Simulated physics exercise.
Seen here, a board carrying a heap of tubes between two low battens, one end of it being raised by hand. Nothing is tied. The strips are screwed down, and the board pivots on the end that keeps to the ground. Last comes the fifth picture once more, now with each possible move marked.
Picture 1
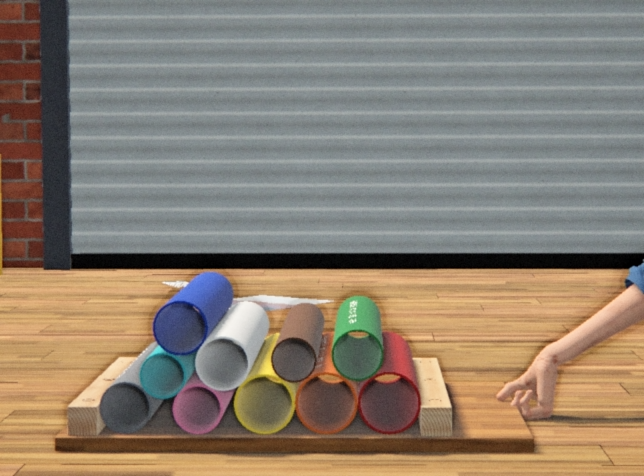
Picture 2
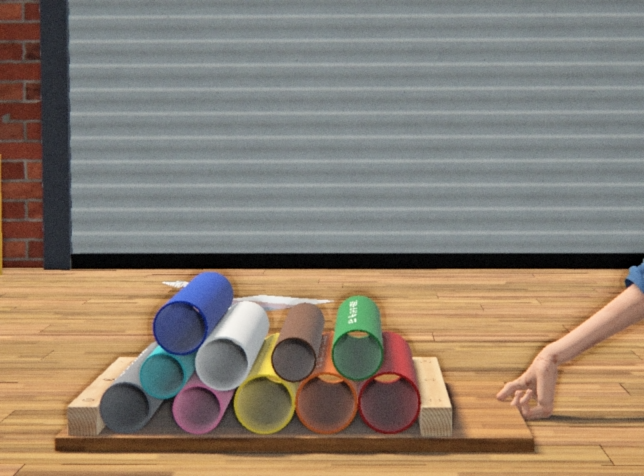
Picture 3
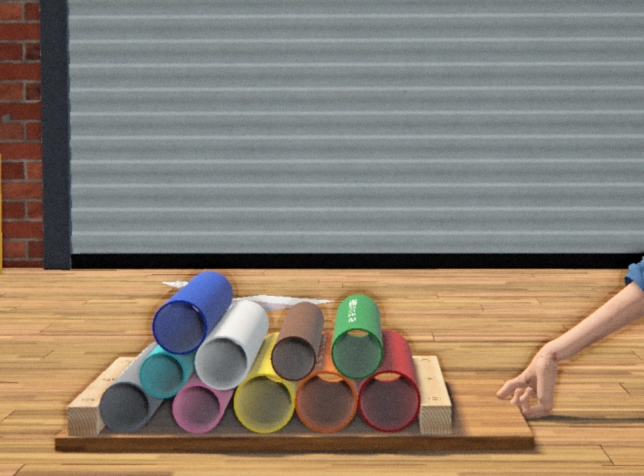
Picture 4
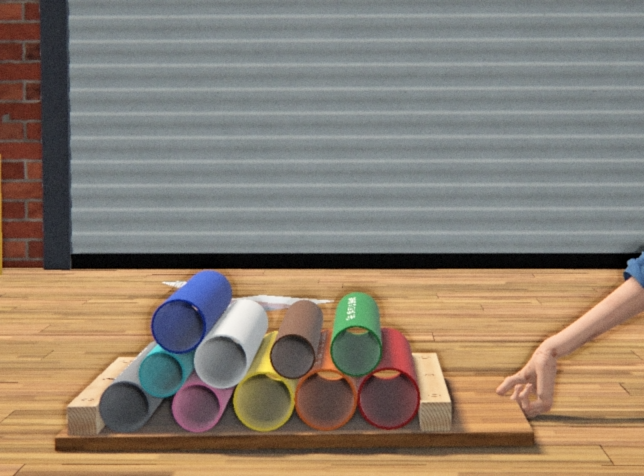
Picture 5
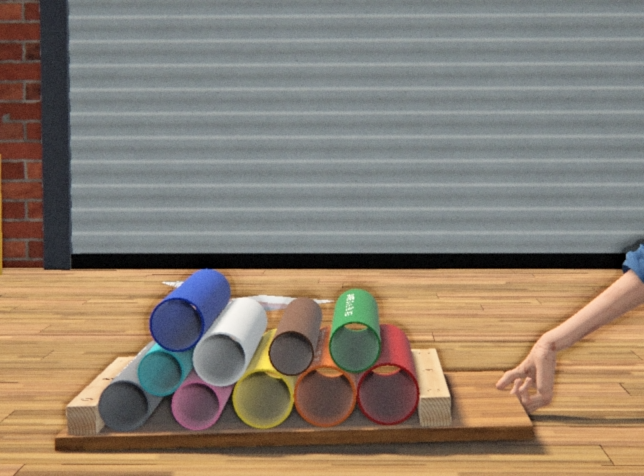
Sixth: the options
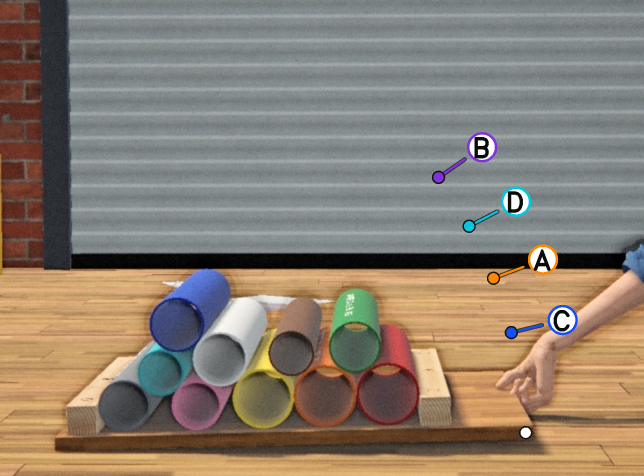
A hand slightly raises the right end of a board holding stacked colored tubes.
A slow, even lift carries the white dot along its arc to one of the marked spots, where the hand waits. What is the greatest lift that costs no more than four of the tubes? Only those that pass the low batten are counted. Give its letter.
The last mark within the limit is D.
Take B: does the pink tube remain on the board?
The pink tube: Yes.
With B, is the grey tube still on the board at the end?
Yes.
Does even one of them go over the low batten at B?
Yes.
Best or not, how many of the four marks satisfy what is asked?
The number is three.
On the marked copy, A at (494, 278); B at (438, 177); C at (511, 333); D at (469, 226); the white dot at (526, 433).
Taking D. A third of the way, board at 16°.
Two thirds of the way, board at 28°.
When it is over, board at 28°, three over the low batten (white, turquoise, blue).
As for the rest, A three over the low batten (white, turquoise, blue); B five over the low batten; C two over the low batten (turquoise, blue).
